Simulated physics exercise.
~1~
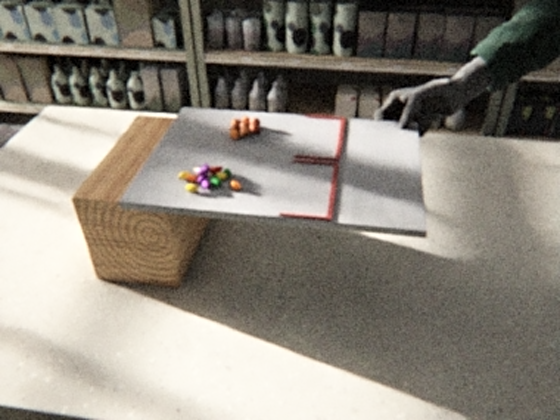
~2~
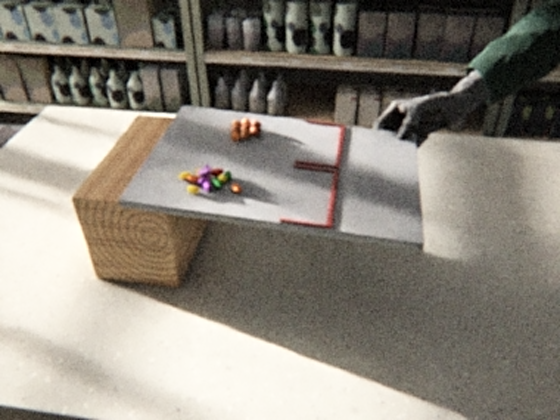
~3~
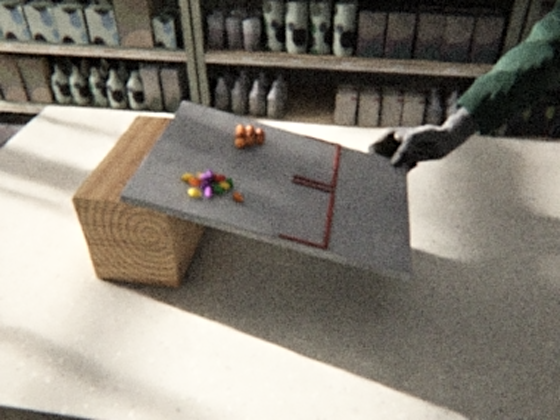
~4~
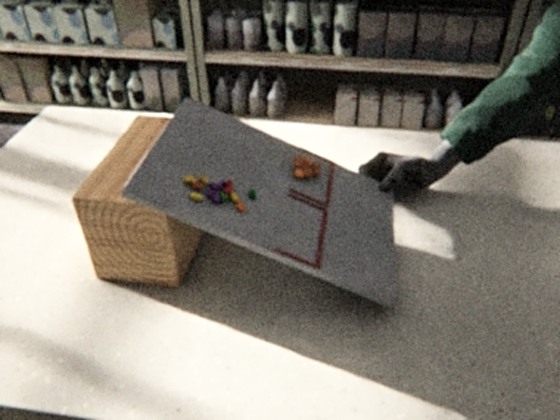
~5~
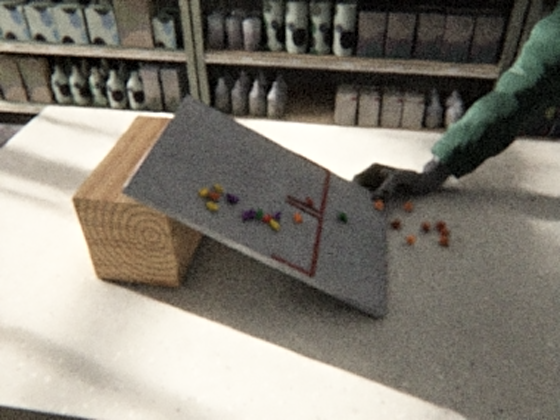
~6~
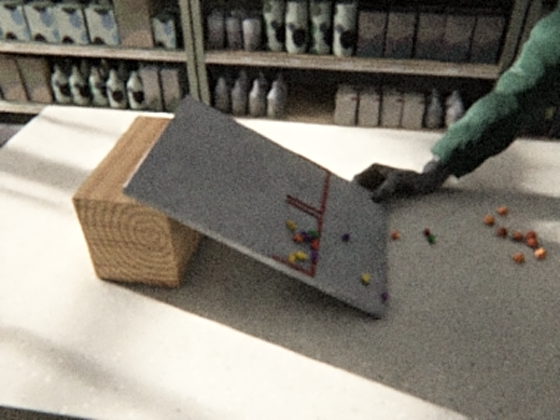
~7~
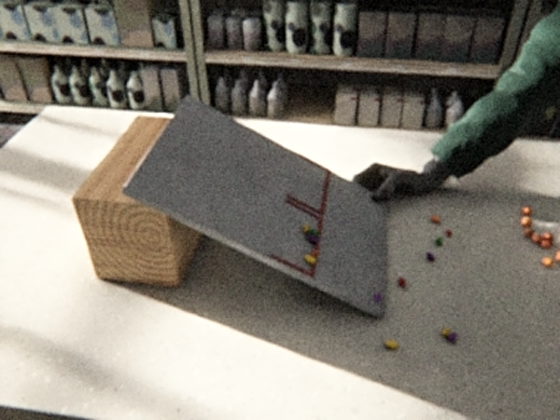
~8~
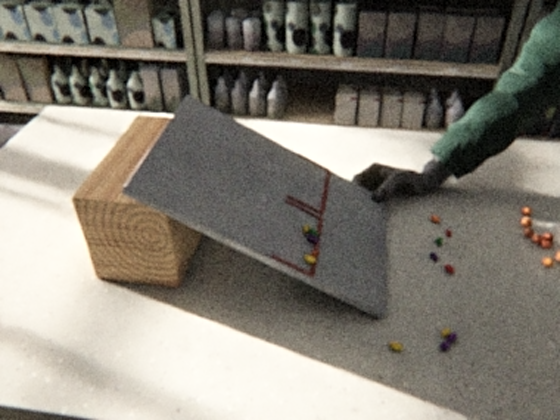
A gloved hand lowering one end of a grey board, orange balls rolling off onto the counter, colourful pieces following, a few staying behind.
